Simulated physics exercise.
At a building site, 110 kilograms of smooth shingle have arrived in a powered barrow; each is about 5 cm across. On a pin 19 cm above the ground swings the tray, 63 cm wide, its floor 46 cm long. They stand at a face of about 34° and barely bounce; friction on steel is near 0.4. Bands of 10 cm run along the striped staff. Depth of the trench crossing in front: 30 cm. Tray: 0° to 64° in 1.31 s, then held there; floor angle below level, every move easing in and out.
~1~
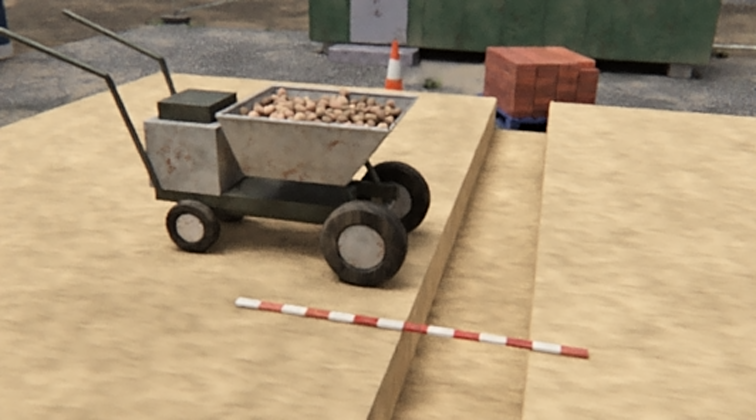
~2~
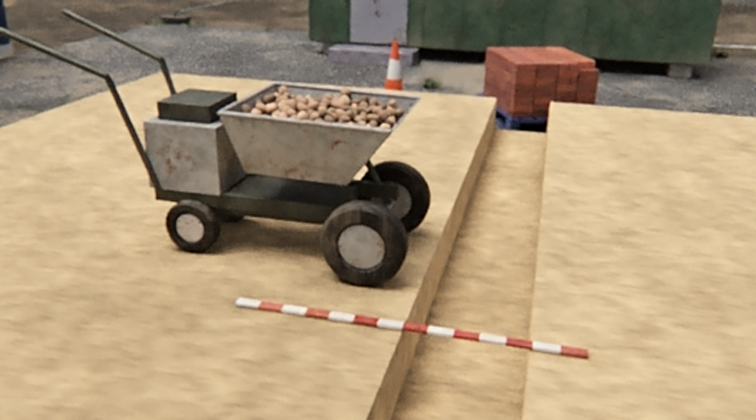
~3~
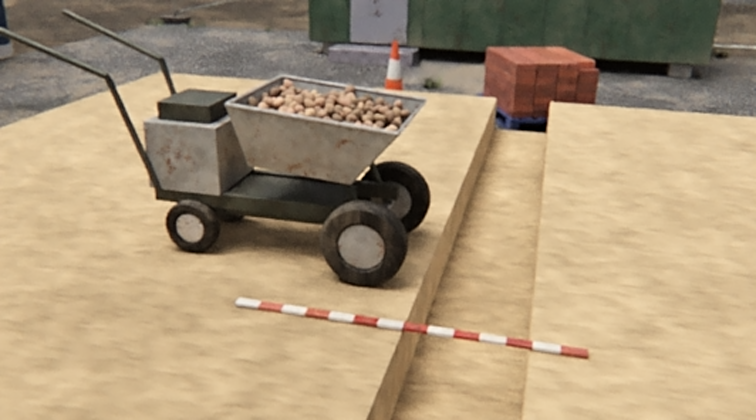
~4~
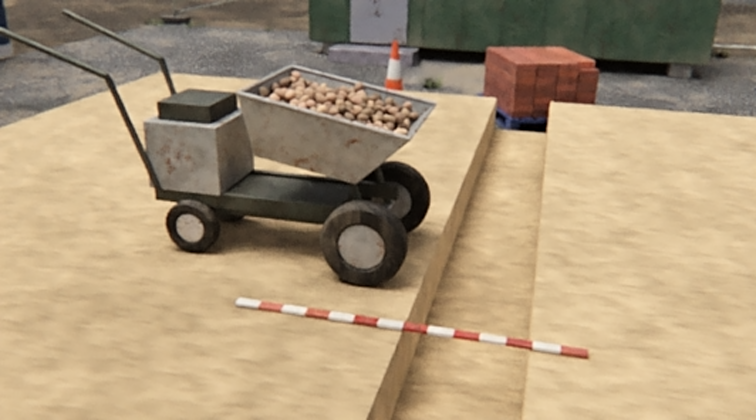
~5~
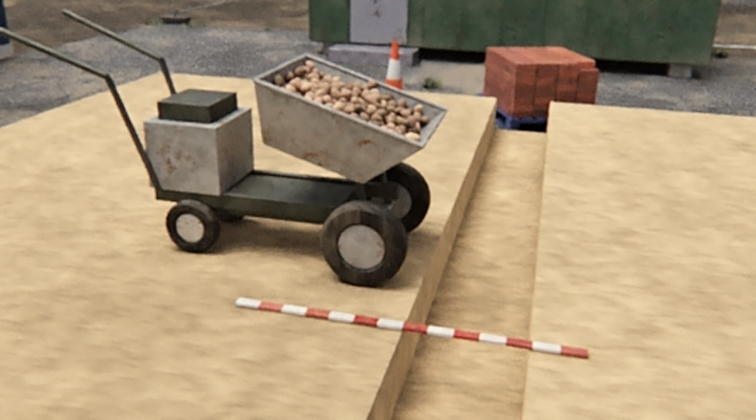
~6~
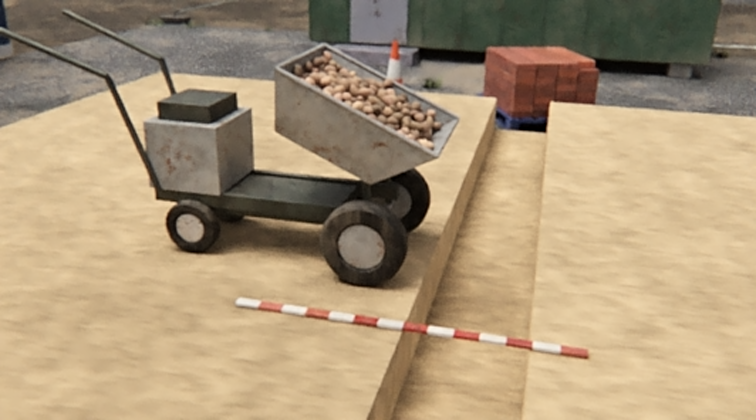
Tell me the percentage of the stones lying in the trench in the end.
Close to 64 %.
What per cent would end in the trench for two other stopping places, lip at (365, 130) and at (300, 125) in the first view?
Roughly 85 in a hundred, then 100 in a hundred.
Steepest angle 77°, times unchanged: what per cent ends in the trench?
It comes out at about 50 percent.
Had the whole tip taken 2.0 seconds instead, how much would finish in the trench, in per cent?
Then roughly 70 percent.
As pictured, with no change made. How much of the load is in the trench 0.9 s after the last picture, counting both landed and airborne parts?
Roughly 20% by that time.
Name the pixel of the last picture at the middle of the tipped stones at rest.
Somewhere near pixel (517, 312).
Then, 0.4 s after the last picture the floor is at 54°, 100 % in the tray; the foremost stones are at (487, 180).
Then, 0.9 s after the last picture the floor is at 64°, 64 % in the tray, 22 % in the trench, 15 % past the trench; the foremost stones are at (591, 286).
Then, 1.2 s after the last picture the floor is at 64°, 32 % in the tray, 33 % in the trench, 35 % past the trench; the foremost stones are at (703, 298).
Then, 3.2 s after the last picture the floor is at 64°, 0 % in the tray, 64 % in the trench, 36 % past the trench; the foremost stones are past the picture's edge.
